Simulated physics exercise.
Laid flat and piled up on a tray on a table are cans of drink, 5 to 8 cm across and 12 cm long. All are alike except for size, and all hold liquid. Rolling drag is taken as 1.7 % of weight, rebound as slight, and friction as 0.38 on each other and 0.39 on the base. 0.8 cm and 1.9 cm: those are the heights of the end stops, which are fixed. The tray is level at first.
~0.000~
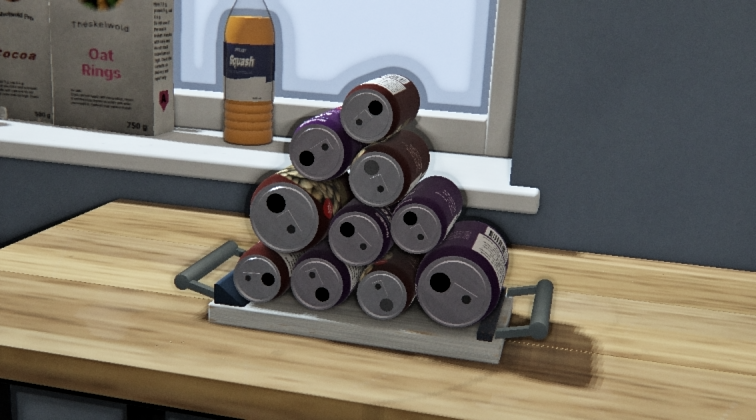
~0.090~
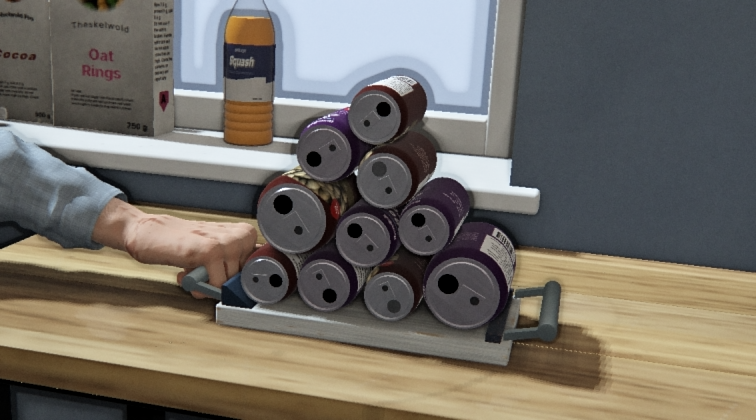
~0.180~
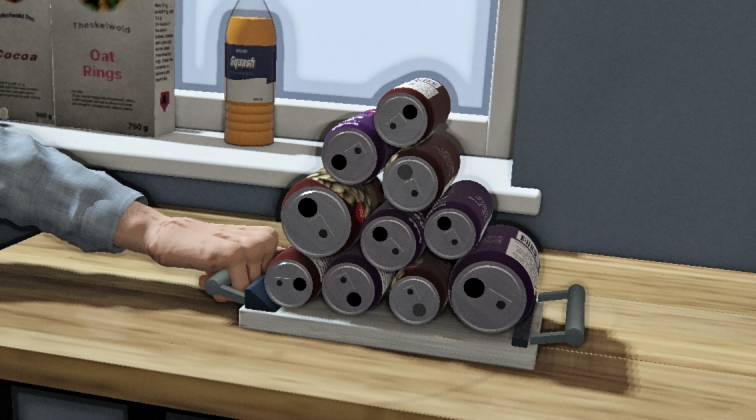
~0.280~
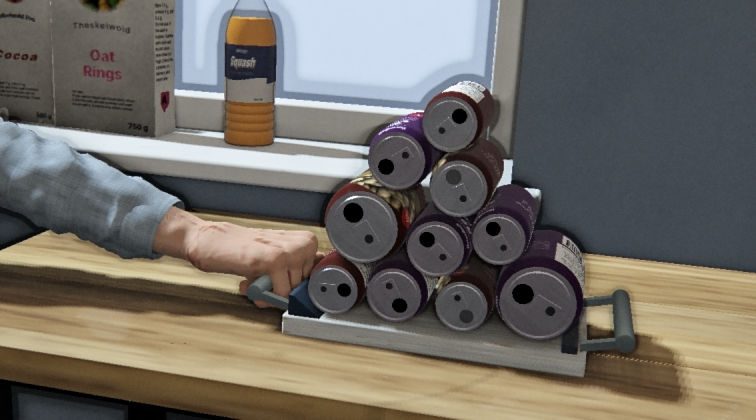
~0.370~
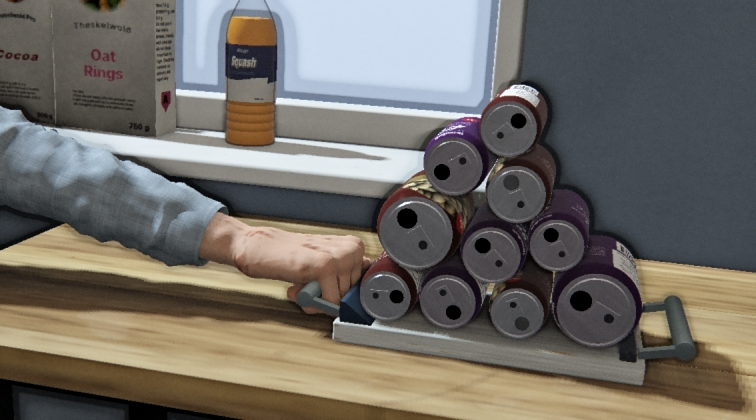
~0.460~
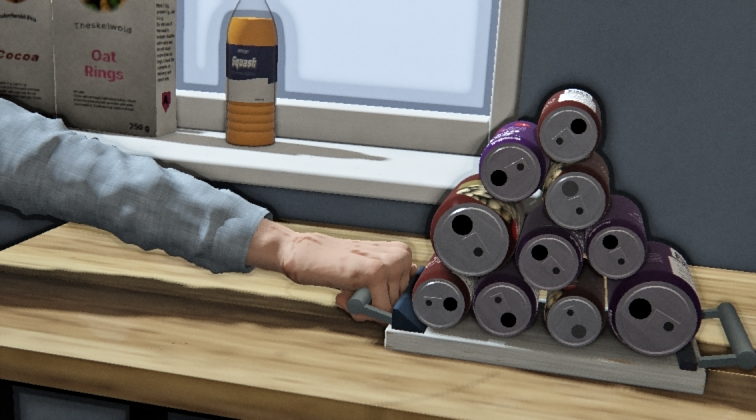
Stacked drink cans on a white tray sliding right along a wooden counter as a hand grips the left handle.
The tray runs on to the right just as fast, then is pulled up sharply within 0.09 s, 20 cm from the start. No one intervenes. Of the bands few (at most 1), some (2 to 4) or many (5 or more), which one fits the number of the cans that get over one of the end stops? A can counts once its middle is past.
The band is few.
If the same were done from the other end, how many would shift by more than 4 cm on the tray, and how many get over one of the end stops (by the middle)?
Shift count 3, out count 2.
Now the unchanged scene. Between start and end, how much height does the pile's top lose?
Roughly 3 cm.
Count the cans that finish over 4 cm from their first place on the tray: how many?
1.
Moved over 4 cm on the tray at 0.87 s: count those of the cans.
It comes to 1 at that point.
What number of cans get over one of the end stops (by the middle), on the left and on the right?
The left side has 0 and the right side 1.
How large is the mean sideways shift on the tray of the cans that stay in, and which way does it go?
They move about 0 cm toward the left side, on average.
After 0.55 s, tray 20 cm along; 0 now displaced over 4 cm; not one over the end stops; the one last seen at (568, 135) 0.5 cm right (moves measured on the tray).
After 0.72 s, tray 20 cm along; 1 now displaced over 4 cm; not one over the end stops; the one last seen at (568, 135) 5 cm right and 0.9 cm down.
After 0.87 s, tray 20 cm along; 1 now displaced over 4 cm; 1 over the right lip; the one last seen at (568, 135) 13 cm right and 9 cm down.
In the end, by 1.3 s, 1 moved over 4 cm; 1 over the right lip; the one last seen at (568, 135) fallen off to the right; top of the pile 18 cm high, from 21 cm.
